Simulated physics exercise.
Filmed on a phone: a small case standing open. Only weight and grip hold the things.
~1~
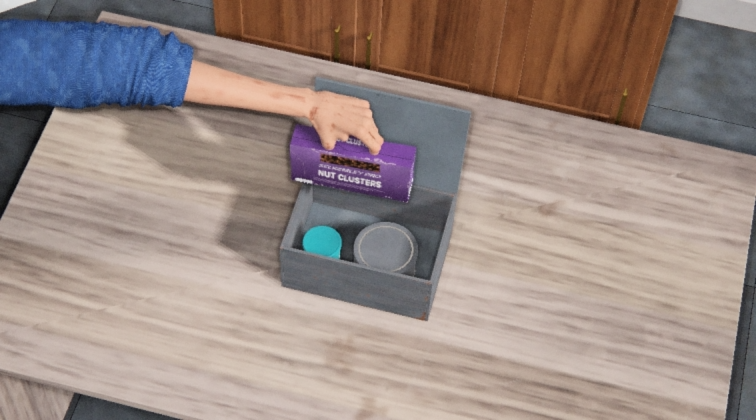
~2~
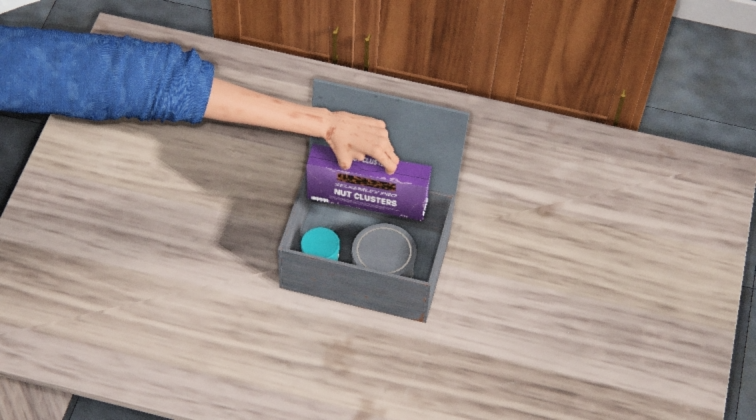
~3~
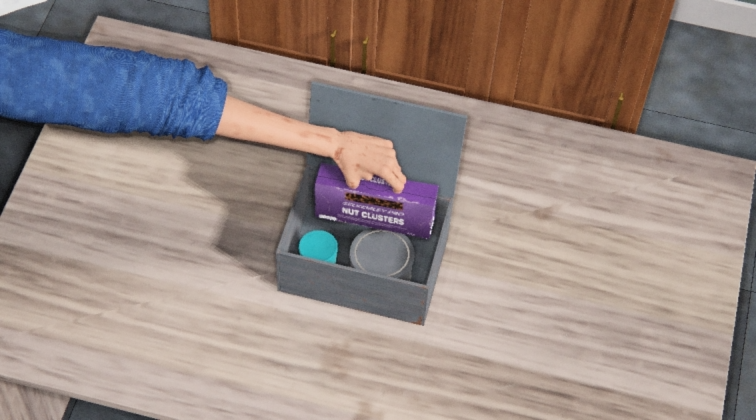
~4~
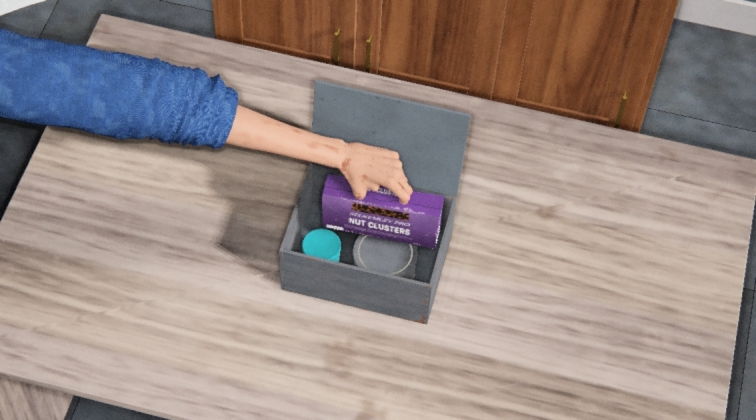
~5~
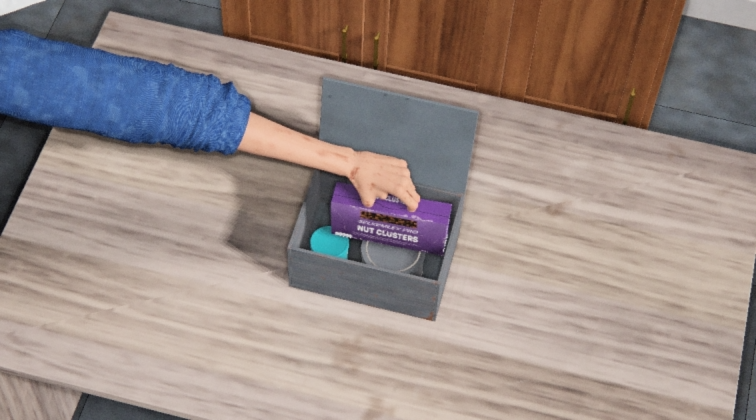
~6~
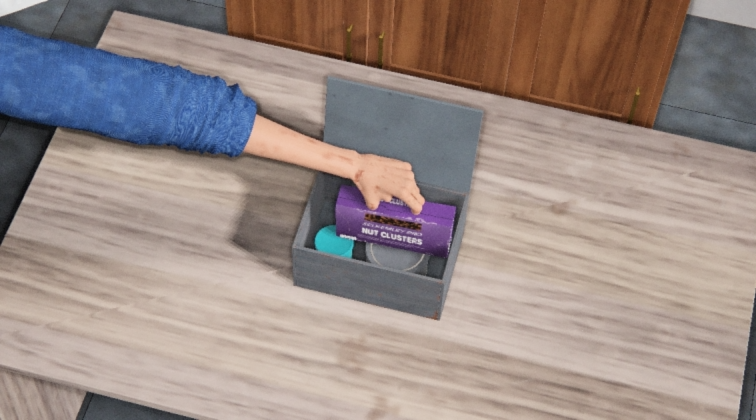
A hand lowering a purple packet of nut clusters into an open grey box, partly covering a grey tub and teal-lidded container.
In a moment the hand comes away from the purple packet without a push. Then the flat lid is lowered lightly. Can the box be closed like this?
Here the lid is held up.
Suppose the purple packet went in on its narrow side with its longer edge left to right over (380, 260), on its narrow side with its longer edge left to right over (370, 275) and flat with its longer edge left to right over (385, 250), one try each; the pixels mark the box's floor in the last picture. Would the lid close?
First, it is held up; second, it stays ajar; third, it shuts flat.
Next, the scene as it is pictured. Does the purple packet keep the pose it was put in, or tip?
It stays as placed.
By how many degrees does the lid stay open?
Some 35° above the rim.
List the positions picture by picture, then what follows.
In the first frame, on its way; purple packet (352, 164); grey tub (385, 258).
In the second frame, on its way; purple packet (368, 183); grey tub (383, 260).
In the third frame, on its way; purple packet (376, 202); grey tub (381, 263).
In the fourth frame, on its way; purple packet (382, 212); grey tub (385, 261).
In the fifth frame, on its way; purple packet (390, 219).
In the sixth frame, in place under the hand; purple packet (395, 222).
Then, 1.10 s after the last picture, lid starting down; purple packet tipped 3° from how it was near (396, 224).
Then, 1.50 s after the last picture, lid 64° above the rim; purple packet tipped 3° from how it was near (396, 224).
Then, 1.70 s after the last picture, lid 41° above the rim; purple packet tipped 3° from how it was near (396, 223).
At rest, lid 37° above the rim; left askew, purple packet; the other 2 in place. Seen from the same camera at the end, purple packet near (397, 223).
